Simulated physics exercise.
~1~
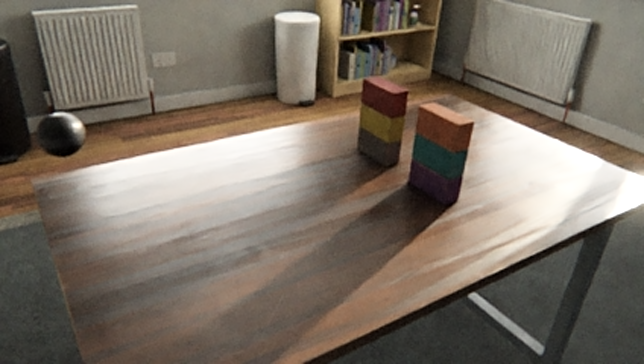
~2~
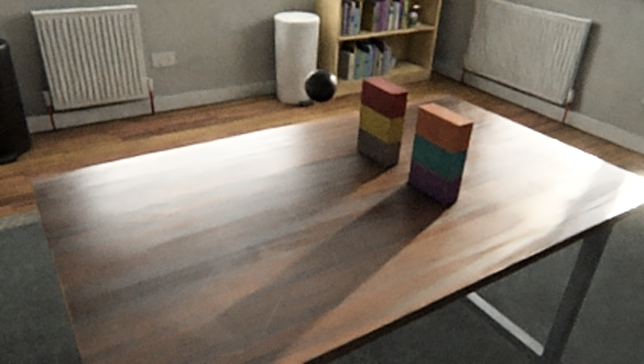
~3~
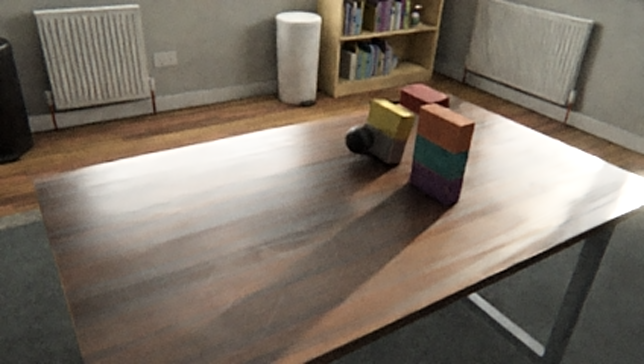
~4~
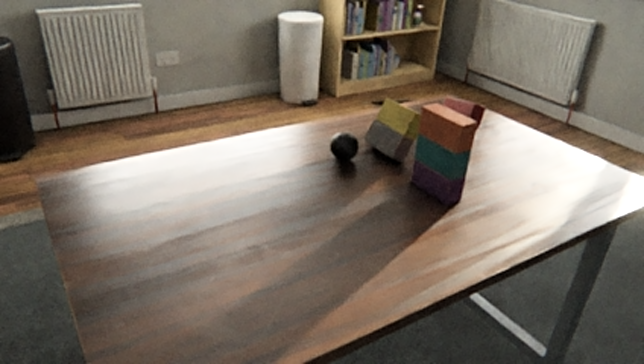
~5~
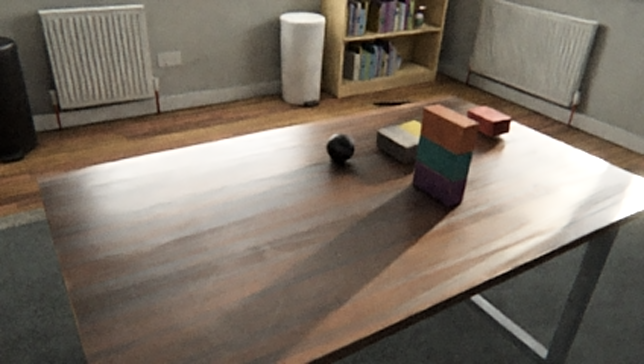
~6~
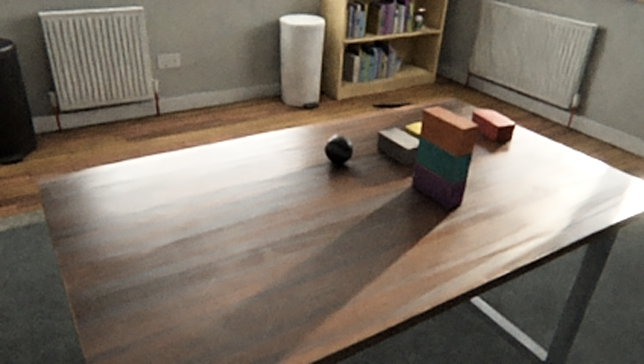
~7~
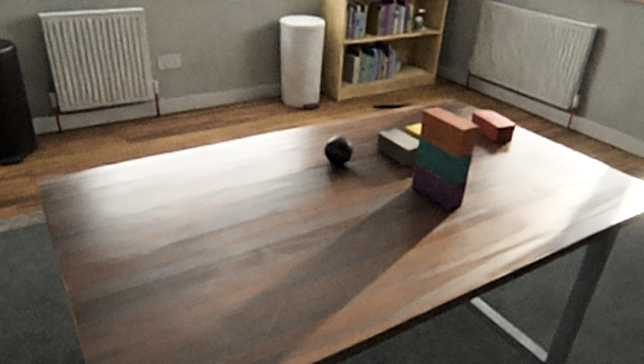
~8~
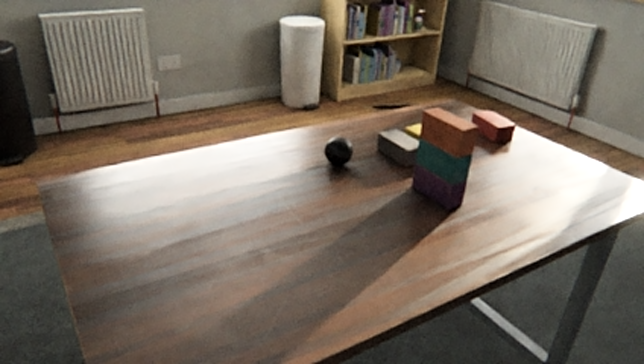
Black ball flying in from the left, toppling a red, yellow and grey block stack while the neighbouring stack stays standing.
